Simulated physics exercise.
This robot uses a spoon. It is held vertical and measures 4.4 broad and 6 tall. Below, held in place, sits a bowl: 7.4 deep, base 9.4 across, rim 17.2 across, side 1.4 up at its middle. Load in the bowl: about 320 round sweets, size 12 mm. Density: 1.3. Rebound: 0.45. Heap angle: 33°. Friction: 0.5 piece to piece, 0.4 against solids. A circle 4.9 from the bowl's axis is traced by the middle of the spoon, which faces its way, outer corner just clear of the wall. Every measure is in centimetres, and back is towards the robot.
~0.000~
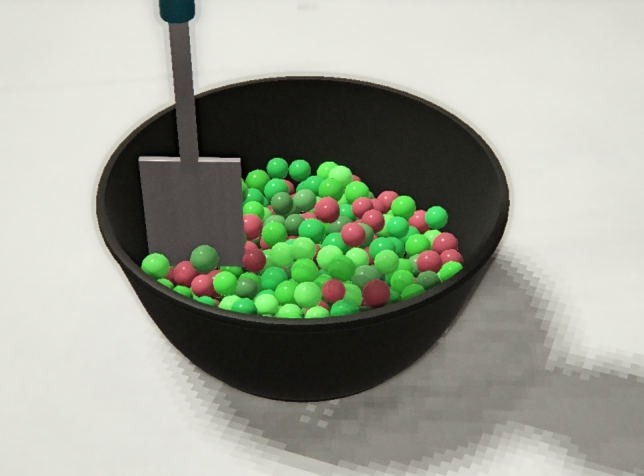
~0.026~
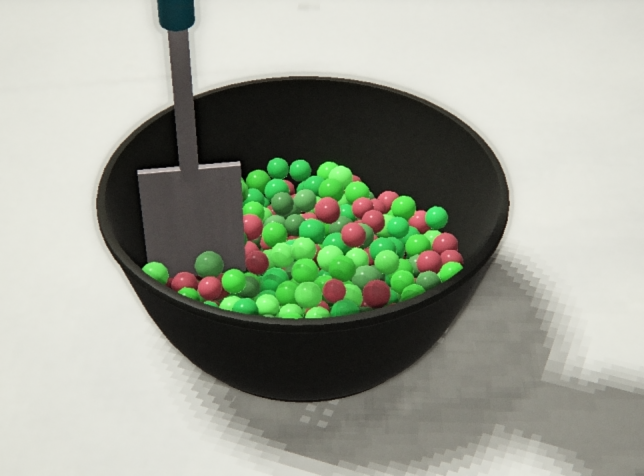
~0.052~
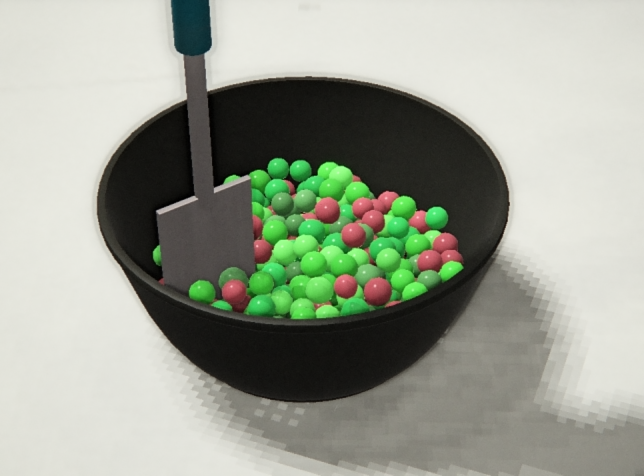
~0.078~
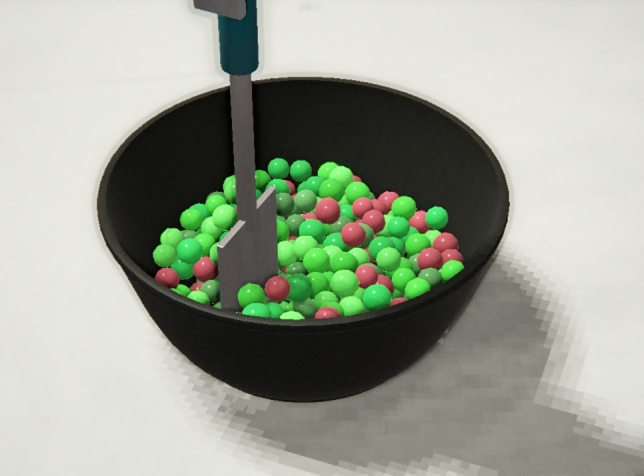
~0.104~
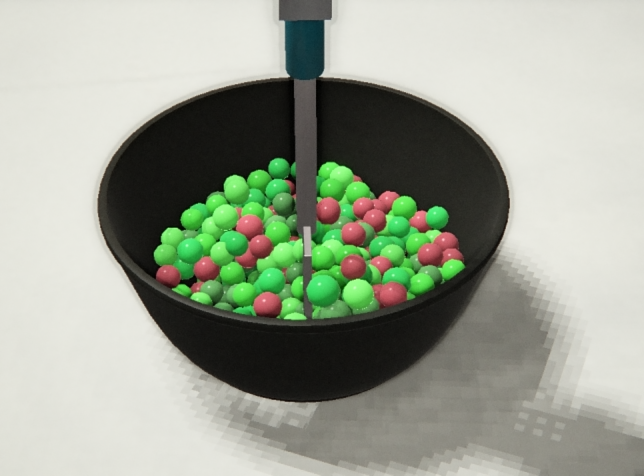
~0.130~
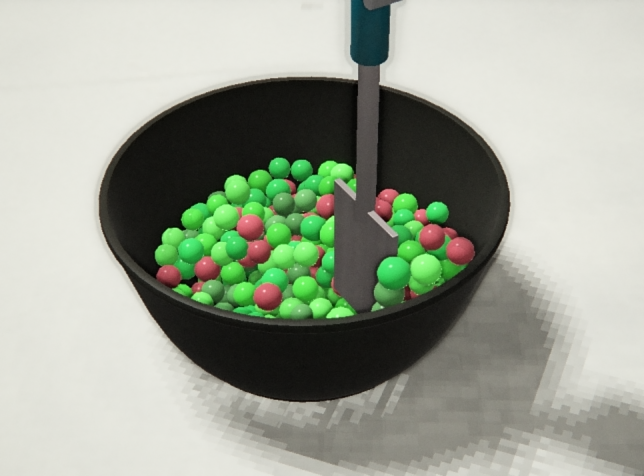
In a black bowl, a flat grey spatula sweeps rightward through green and red balls.
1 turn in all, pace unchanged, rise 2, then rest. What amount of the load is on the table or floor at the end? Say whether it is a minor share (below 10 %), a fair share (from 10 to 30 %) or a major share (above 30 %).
A fair share.
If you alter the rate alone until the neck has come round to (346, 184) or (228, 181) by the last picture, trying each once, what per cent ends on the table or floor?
Roughly 15 and 5 percent, in that order.
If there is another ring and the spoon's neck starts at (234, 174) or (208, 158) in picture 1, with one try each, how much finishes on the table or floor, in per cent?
Roughly 15 % and 30 %.
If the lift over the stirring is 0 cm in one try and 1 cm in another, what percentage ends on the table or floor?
I'd reckon around 30 and 20 per cent.
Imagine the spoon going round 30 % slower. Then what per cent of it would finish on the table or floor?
I'd say close to 10 %.
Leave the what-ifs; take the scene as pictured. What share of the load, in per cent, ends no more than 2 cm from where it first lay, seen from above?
I'd put it at about 65 in a hundred.
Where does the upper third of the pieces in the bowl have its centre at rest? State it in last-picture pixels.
Around (284, 250).
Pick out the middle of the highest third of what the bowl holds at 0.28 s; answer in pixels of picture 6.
Estimated centre: (256, 197).
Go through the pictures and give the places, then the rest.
Spoon neck at (187, 130), 0° round; upper third of the load around (312, 259), from x 155 to 455, top at y 170; 323 in the bowl, in the first picture.
Spoon neck at (187, 138), 10° round; upper third of the load around (312, 259), from x 155 to 455, top at y 170, in the second picture.
Spoon neck at (202, 165), 36° round; upper third of the load around (312, 262), from x 165 to 455, top at y 170, in the third picture.
Spoon neck at (246, 186), 65° round; upper third of the load around (328, 265), from x 165 to 455, top at y 170, in the fourth picture.
Spoon neck at (306, 191), 94° round; upper third of the load around (349, 270), from x 165 to 455, top at y 170, in the fifth picture.
Spoon neck at (366, 177), 123° round; upper third of the load around (384, 250), from x 165 to 460, top at y 170; 321 in the bowl, 2 in flight or on the tool, in the sixth picture.
By 0.21 s, 209° round, highest piece 12 above the table; 304 in the bowl, 19 in flight or on the tool.
By 0.28 s, 295° round, highest piece 15 above the table; 285 in the bowl, 38 in flight or on the tool.
By 0.52 s, 0° round, highest piece 7 above the table; 270 in the bowl, 52 on the table or floor, 1 in flight or on the tool.
By 1.22 s, 0° round, highest piece 7 above the table; 270 in the bowl, 53 on the table or floor.
Final count, 270 in the bowl, 53 on the table or floor. That is 16 % on the table or floor.
